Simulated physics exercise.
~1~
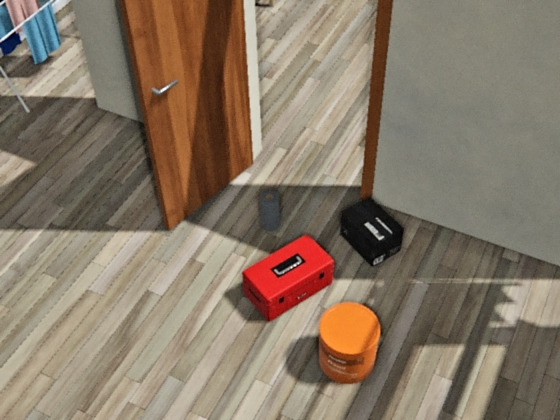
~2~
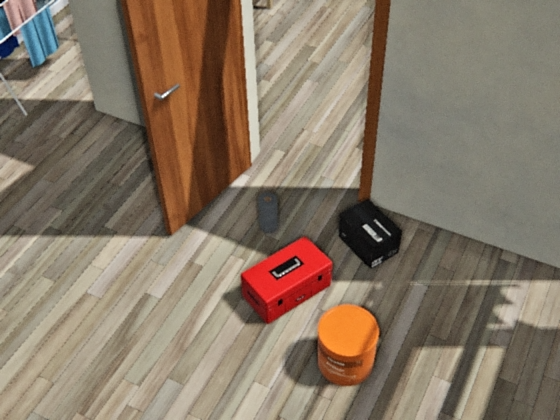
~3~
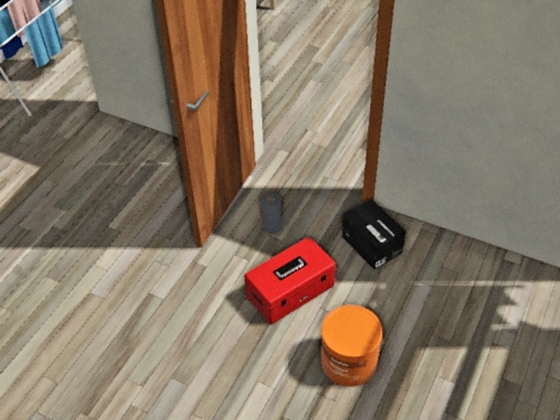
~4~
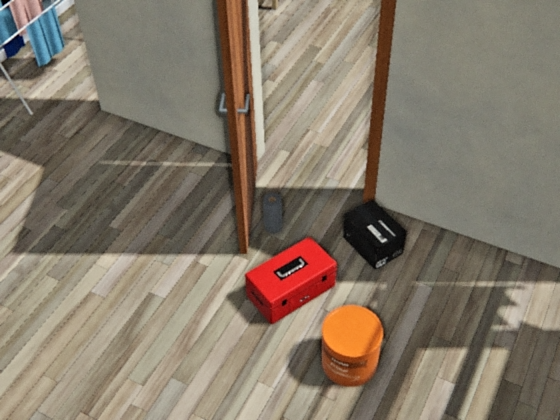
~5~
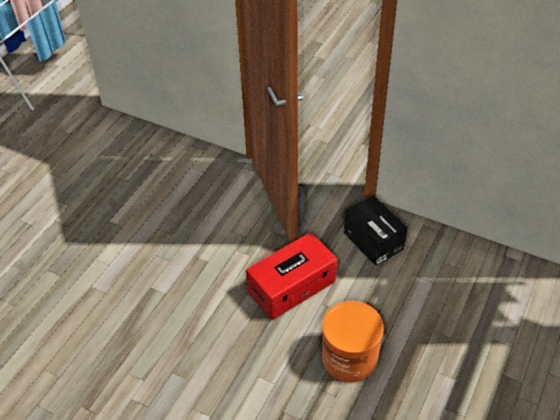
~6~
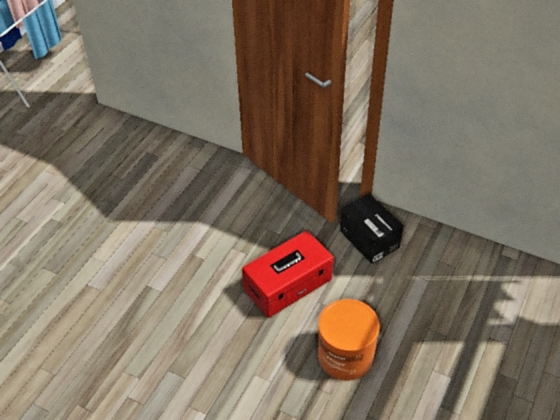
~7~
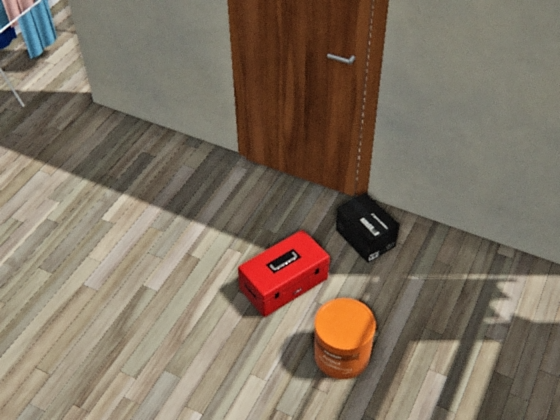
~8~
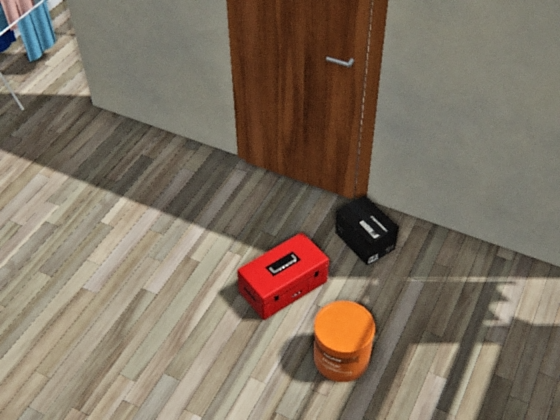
Wooden door swinging shut, brushing a small grey cylinder out of sight behind it, while toolbox, orange tub and black box stay put.
